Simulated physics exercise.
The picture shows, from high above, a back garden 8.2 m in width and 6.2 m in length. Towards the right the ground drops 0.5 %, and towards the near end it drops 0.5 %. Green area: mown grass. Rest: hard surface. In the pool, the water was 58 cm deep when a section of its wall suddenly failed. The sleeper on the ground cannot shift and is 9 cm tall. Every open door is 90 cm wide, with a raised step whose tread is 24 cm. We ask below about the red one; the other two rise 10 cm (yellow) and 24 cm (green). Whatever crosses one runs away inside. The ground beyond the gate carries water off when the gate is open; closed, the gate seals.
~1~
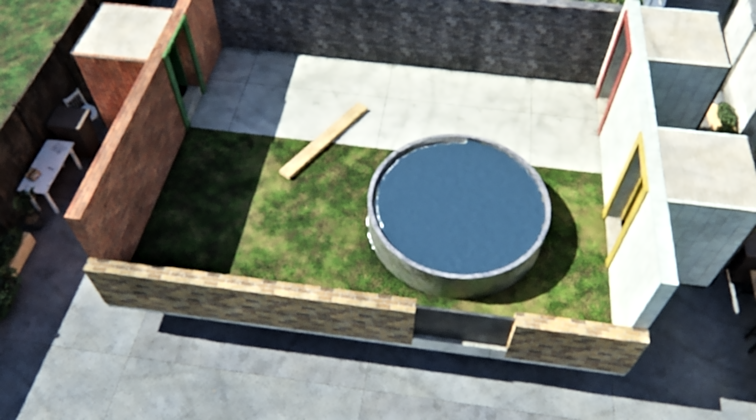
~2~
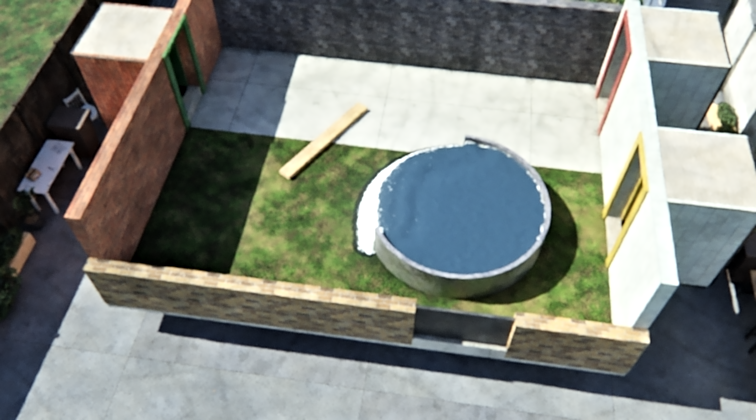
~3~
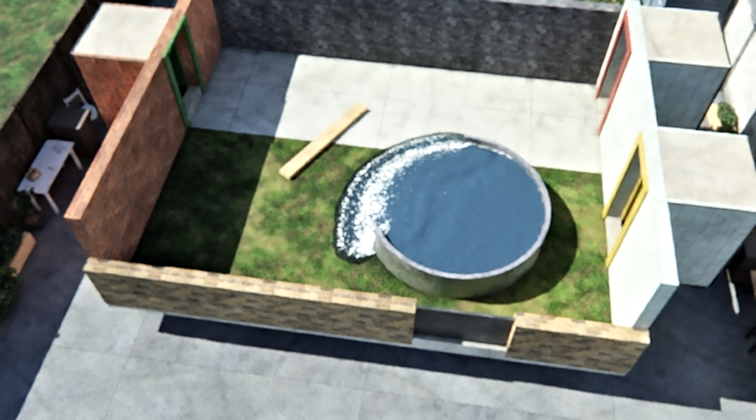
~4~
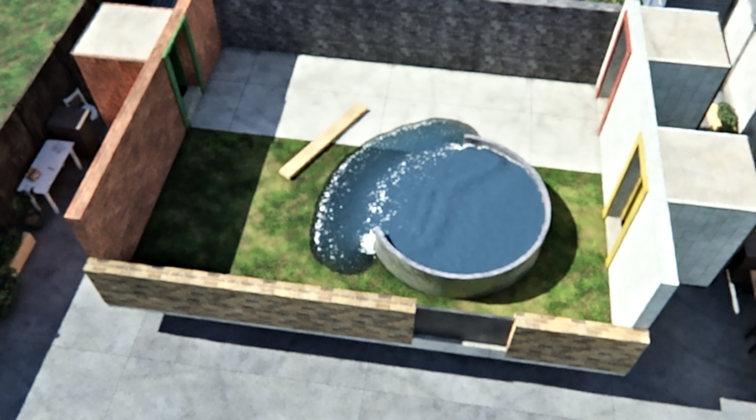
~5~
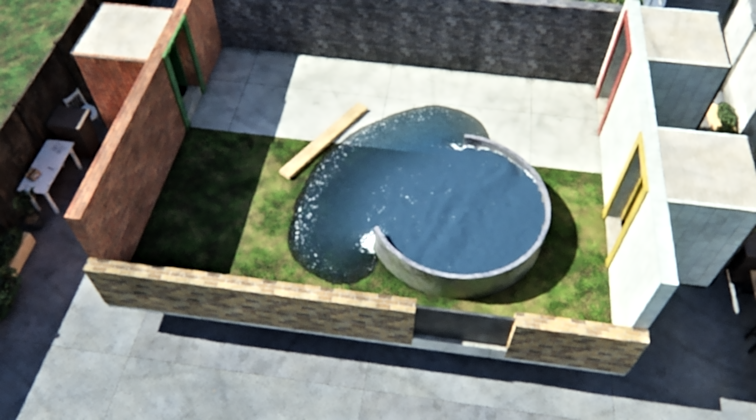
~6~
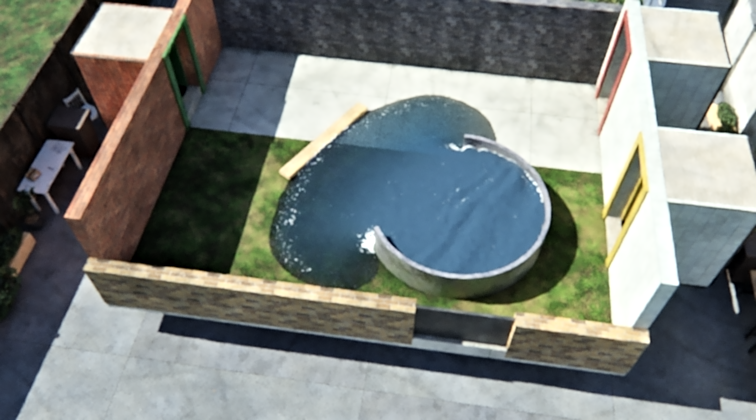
In a walled back garden seen from above, a round pool stands full on the grass until its left side opens, and water pours out, spreading across the lawn and onto the paving around a wooden plank.
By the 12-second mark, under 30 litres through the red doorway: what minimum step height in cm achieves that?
A height of about 8 cm achieves it.
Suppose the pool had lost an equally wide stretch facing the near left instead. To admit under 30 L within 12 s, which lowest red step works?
Estimate: Near 10.0 cm.
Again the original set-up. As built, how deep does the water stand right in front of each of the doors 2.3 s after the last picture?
In cm: Yellow 0, red 0, green 3.
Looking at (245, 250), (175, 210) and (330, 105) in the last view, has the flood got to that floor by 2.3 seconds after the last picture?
Soaked; soaked; soaked.
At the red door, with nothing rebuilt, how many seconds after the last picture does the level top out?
That happens close to 4.5 s on the clock.
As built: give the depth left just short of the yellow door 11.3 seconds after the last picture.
Roughly 11.0 cm deep.
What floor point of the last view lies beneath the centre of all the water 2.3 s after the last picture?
The water is centred around (357, 168) in the last picture's pixels.
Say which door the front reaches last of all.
Yellow.
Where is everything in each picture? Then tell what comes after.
The first picture shows the pool at (458, 203) is whole and still, 58 cm deep; the red door at (612, 78) is dry.
In the second picture, water pours out at (390, 175) and has run 0.3 m, to a hidden place; about 8 cm deep outside, 58 cm at the back.
In the third picture, the front is at (338, 246), 0.7 m from the gap at (390, 177); 2.2 m2 of floor is wet, 58 cm left at the back.
In the fourth picture, the front is at (434, 120), 1.1 m from the gap at (390, 178); 4.3 m2 of floor is wet, 58 cm left at the back.
In the fifth picture, the gap is at (390, 179), the front 1.4 m out at (292, 237); the back of the pool holds 58 cm.
In the sixth picture, water pours out at (390, 179) and has run 1.8 m, to (274, 241); about 7 cm deep outside, 58 cm at the back; the red door at (612, 78), 4.7 m from the gap, is still 2.4 m from the nearest water.
Then, 0.7 s after the last picture water covers 40 % of the floor, deepest (26 cm) near (351, 128); it has not reached the red door.
Then, 2.3 s after the last picture water covers 70 % of the floor, deepest (25 cm) near (383, 64); it has not reached the red door.
Then, 11.3 s after the last picture water covers 100 % of the floor, deepest (13 cm) near (552, 343); 11 cm at the red door, 72 litres in over its 6 cm step.
At the red door as built, the water peaked near 12 cm, 4.5 s after the last picture.
Run again over the same 12 s with other heights there, 49 litres in over 7 cm, 11 litres over 9.5 cm. The limit of 30 litres is kept from about 8 cm up.
